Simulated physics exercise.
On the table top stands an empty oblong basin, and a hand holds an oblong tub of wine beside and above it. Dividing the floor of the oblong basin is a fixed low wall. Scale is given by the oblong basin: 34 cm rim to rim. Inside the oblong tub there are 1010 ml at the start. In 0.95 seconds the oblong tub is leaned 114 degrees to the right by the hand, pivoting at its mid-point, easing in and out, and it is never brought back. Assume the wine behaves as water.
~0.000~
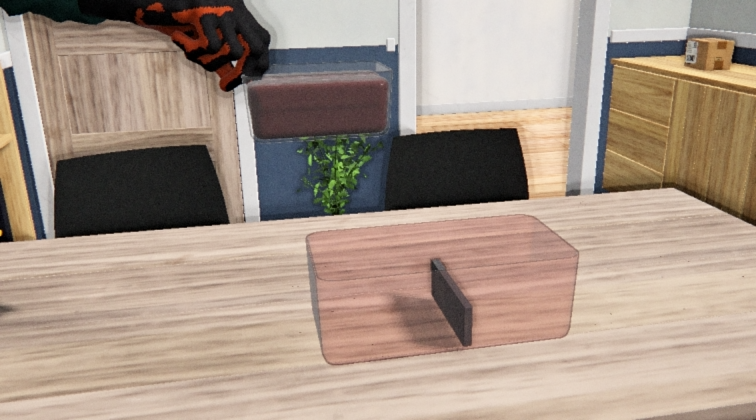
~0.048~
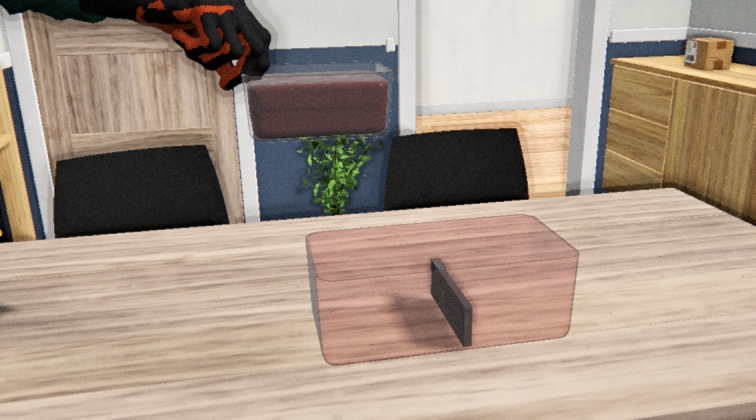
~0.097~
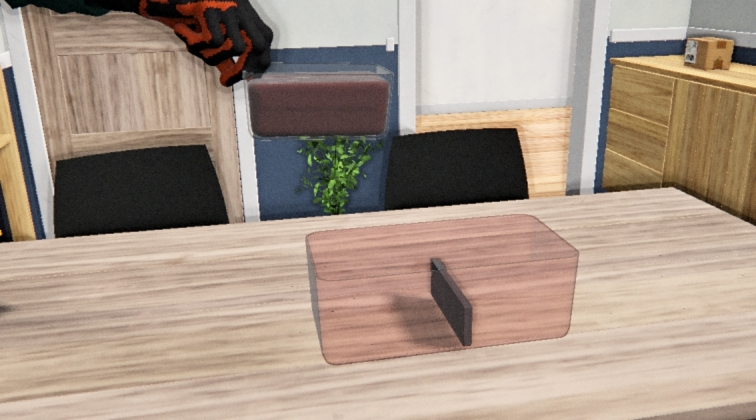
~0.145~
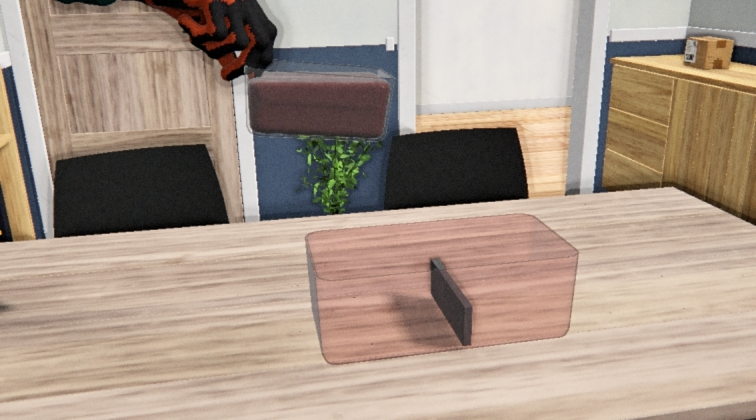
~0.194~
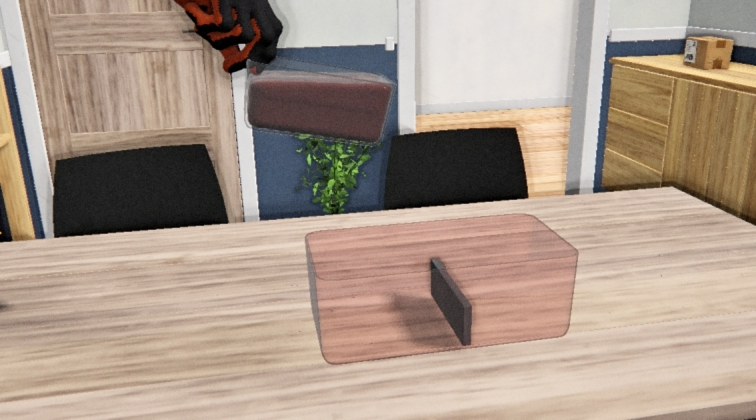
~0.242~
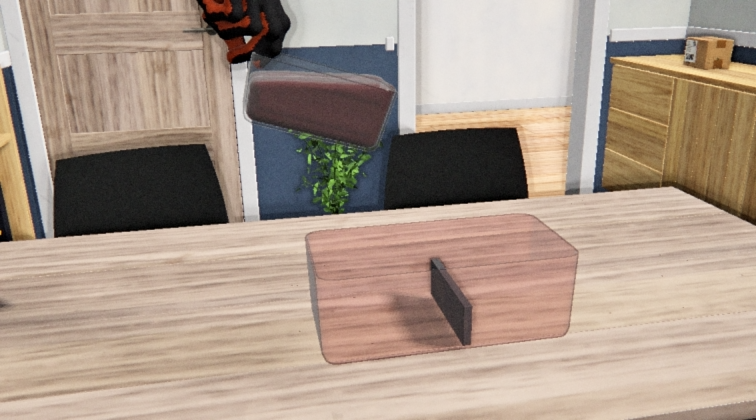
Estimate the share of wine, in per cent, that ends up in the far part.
About 45 per cent.
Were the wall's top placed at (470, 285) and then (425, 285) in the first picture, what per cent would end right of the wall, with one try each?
The first try gives 15 percent and the second 65 percent.
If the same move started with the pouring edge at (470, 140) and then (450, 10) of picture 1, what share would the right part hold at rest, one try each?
Roughly 85 per cent the first time and 70 per cent the second.
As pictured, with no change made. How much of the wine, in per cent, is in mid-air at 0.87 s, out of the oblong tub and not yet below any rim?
Close to 6 per cent.
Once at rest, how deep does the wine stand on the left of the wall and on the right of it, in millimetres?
Left roughly 16 mm; right roughly 20 mm.
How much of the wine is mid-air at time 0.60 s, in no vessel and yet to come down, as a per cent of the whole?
Estimate: Some 54 % of the total.
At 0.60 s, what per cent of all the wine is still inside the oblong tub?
Roughly 26 %.
After 0.60 s the tilt is 81° and 26 per cent is still to pour, 4 is left of the wall and 16 right of it.
After 0.87 s the tilt is 112° and 3 per cent is still to pour, 40 is left of the wall and 45 right of it.
After 1.15 s the tilt is 114° and 0 per cent is still to pour, 47 is left of the wall and 45 right of it.
After 1.45 s the tilt is 114° and 0 per cent is still to pour, 47 is left of the wall and 45 right of it.
In the end 47 per cent lies left of the wall, 45 right of it and 8 outside.
